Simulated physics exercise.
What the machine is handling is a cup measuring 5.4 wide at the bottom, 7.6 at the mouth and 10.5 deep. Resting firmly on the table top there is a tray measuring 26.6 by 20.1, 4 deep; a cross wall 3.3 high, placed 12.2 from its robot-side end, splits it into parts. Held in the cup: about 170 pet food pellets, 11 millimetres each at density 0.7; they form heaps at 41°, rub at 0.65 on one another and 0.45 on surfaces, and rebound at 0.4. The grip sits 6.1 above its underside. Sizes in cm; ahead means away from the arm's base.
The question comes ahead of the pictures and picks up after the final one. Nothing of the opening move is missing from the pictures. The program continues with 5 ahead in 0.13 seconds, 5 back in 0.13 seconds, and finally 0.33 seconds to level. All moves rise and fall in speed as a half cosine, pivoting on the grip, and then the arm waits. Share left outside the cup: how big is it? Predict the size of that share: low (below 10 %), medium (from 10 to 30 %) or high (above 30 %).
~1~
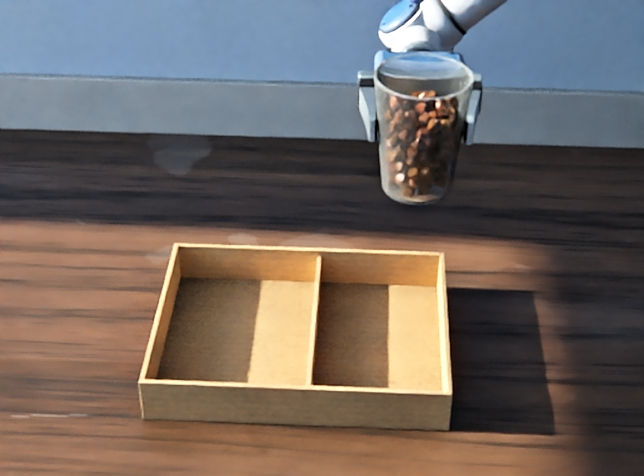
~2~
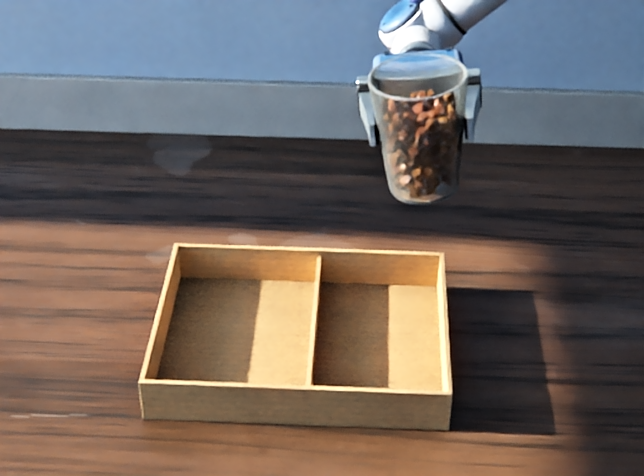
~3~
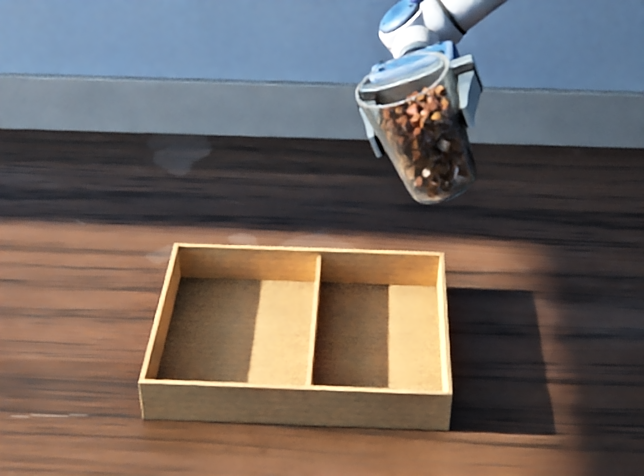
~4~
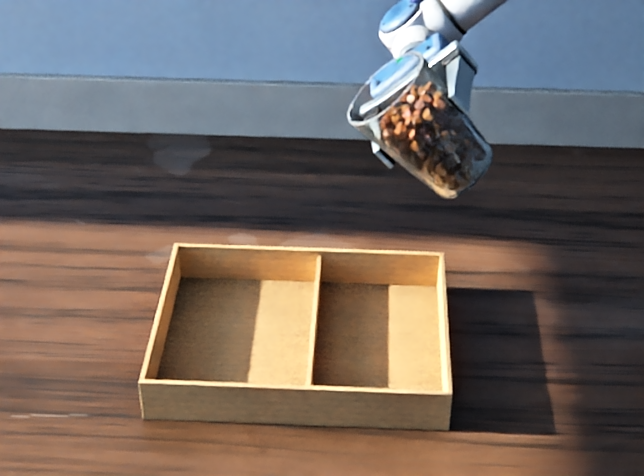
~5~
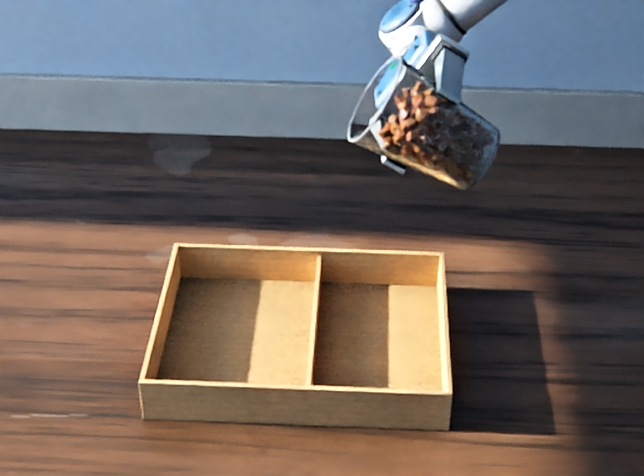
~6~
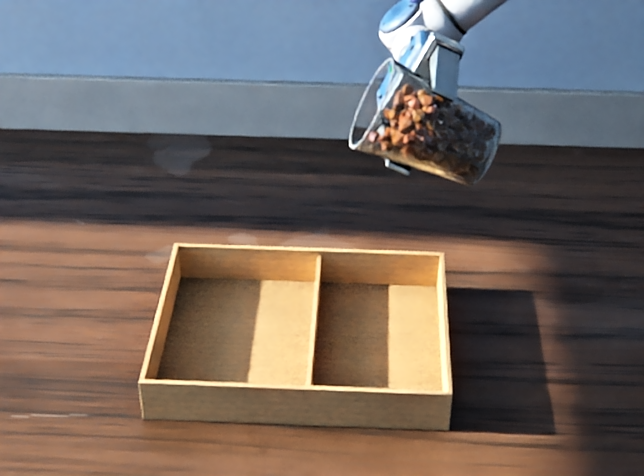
Predicted share: Medium.
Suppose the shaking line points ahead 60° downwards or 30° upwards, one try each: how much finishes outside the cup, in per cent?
It comes to around 0 per cent on the first try and around 25 per cent on the second.
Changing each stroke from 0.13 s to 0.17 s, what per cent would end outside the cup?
Estimate: Close to 10 percent.
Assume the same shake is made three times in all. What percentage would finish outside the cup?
My guess is near 30 per cent.
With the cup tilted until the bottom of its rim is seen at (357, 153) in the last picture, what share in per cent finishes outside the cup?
I'd say close to 45 per cent.
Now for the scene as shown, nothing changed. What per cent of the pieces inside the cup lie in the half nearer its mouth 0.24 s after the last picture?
55 %.
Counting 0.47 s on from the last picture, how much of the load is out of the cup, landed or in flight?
I'd put it at some 15 percent.
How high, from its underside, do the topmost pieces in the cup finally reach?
Roughly 9.5 centimetres.
Then, 0.24 s after the last picture, tilted 65° forward, highest piece 27 above the table; 149 in the cup, 19 in flight or on a rim.
Then, 0.47 s after the last picture, tilted 18° forward, highest piece 28 above the table; 144 in the cup, 17 in the far-side part, 7 in the robot-side part.
Then, 0.79 s after the last picture, level, highest piece 28 above the table; 144 in the cup, 17 in the far-side part, 7 in the robot-side part.
Then, 1.84 s after the last picture, level, highest piece 28 above the table; 144 in the cup, 17 in the far-side part, 7 in the robot-side part.
Final count, 144 in the cup, 17 in the far-side part, 7 in the robot-side part. That is 14 % outside the cup.
